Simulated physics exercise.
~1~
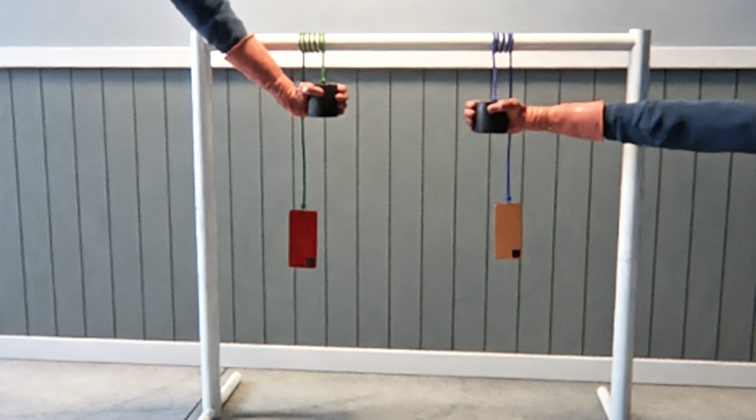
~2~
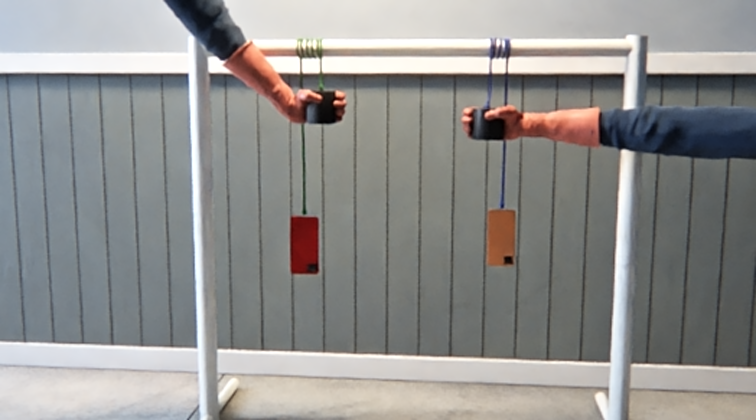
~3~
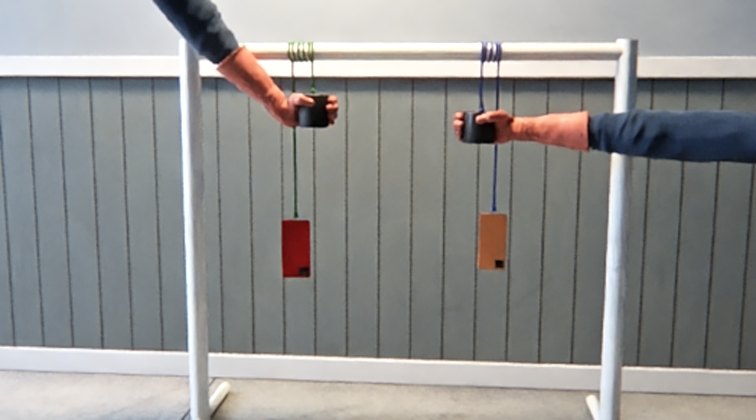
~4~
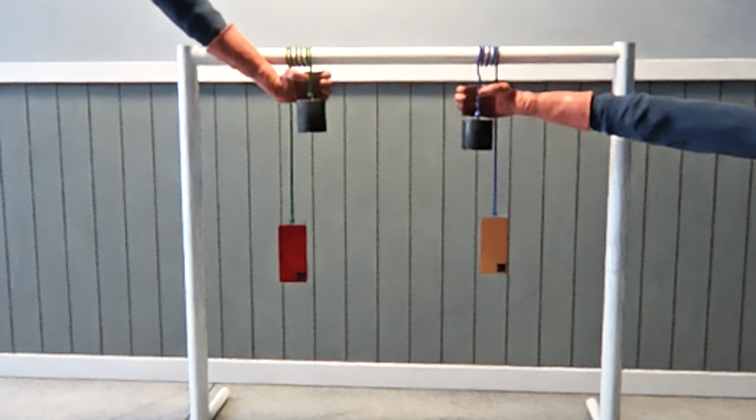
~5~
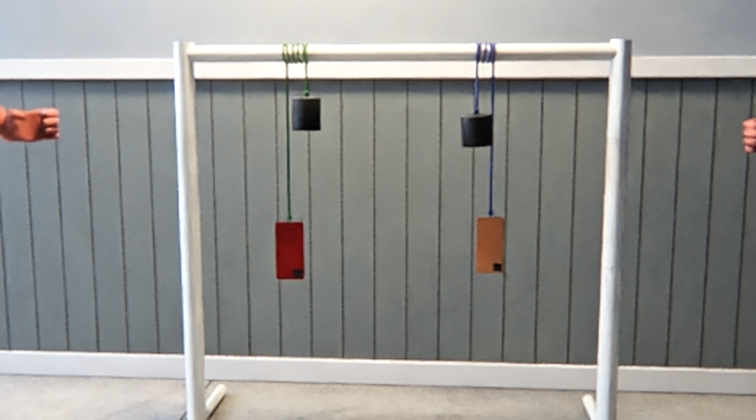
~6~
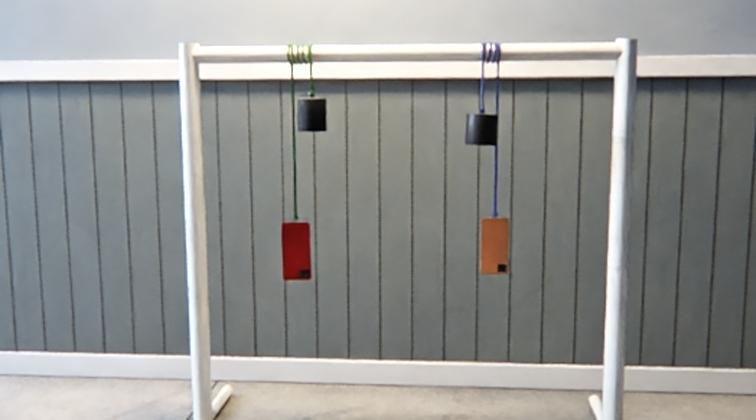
Two hands releasing black cylinders on green and purple cords and withdrawing, leaving them hanging from a white rail opposite red and orange blocks.
